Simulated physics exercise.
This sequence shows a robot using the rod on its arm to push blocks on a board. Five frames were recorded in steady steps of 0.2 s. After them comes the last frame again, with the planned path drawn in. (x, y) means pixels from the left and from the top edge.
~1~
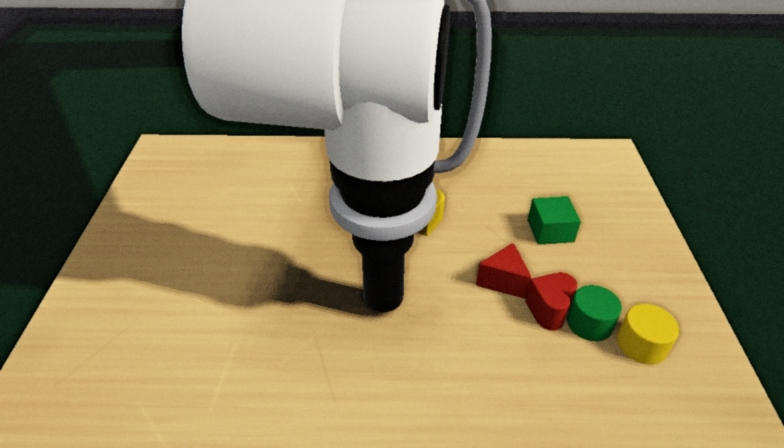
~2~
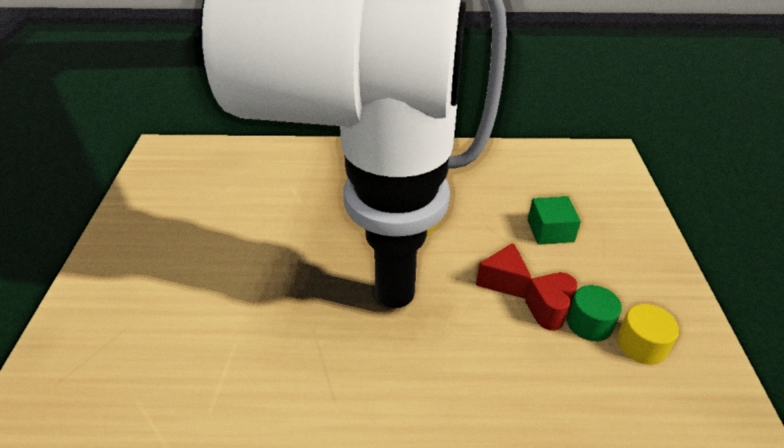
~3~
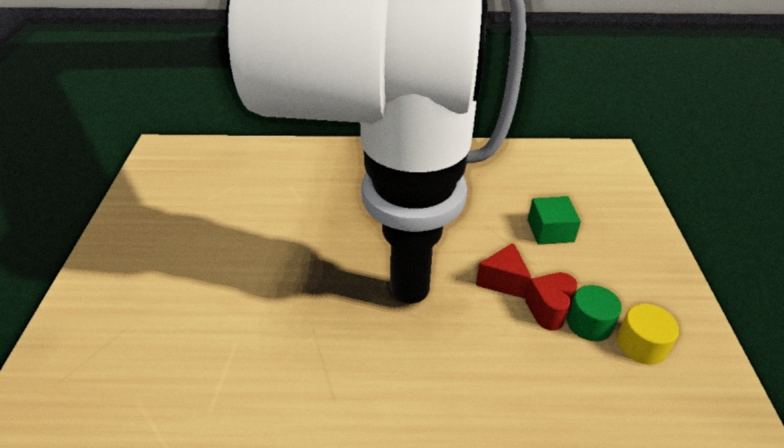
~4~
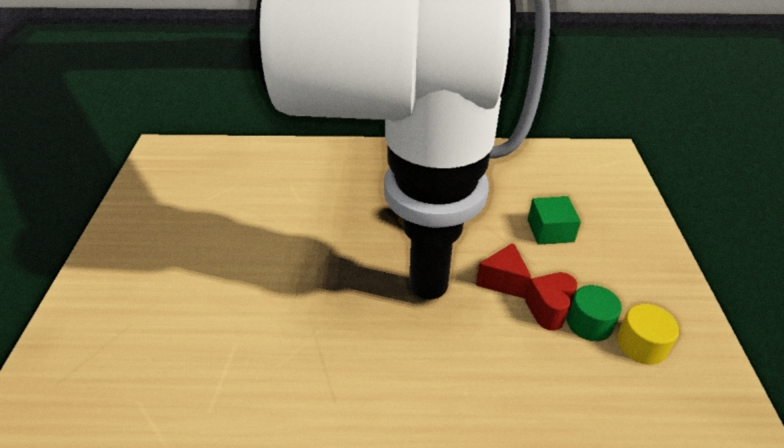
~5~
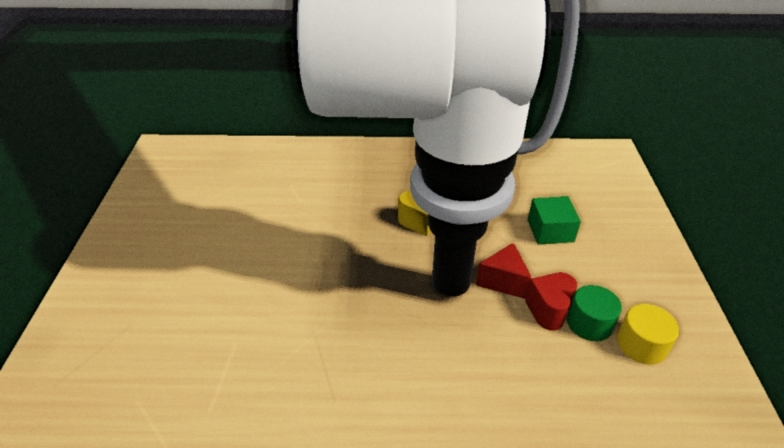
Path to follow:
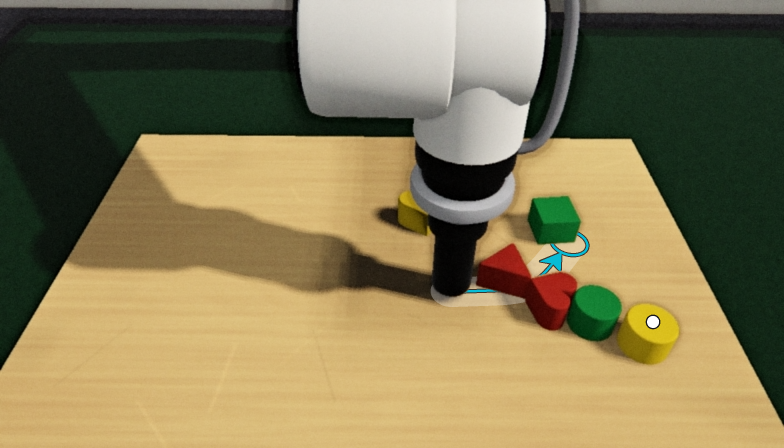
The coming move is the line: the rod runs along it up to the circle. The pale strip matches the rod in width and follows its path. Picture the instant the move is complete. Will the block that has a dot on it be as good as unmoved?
I expect so.
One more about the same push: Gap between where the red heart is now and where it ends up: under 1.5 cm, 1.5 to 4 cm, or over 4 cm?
It is going to finish within 1.5 cm of where it is now.
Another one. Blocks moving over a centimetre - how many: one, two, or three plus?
Two blocks.
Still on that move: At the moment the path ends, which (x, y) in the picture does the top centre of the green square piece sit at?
By then it is at (558, 196).
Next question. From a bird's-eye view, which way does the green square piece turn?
The block spins anticlockwise.
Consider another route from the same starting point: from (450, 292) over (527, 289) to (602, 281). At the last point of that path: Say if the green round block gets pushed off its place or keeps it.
Answer: Moved.
The line goes from (450, 292) by way of (504, 290) and (546, 271) to (569, 243); the dot is on the yellow round block.
On the path given first. One third of the way, rod at (506, 282); red triangular piece at (549, 252), turned 15° anticlockwise.
Two thirds of the way, rod at (549, 262); red triangular piece at (592, 236); red heart at (562, 289).
At the end, rod at (572, 235); red triangular piece at (616, 227), turned 50° clockwise; red heart at (562, 289); green square piece at (558, 196), turned 25° anticlockwise; yellow round block unmoved.
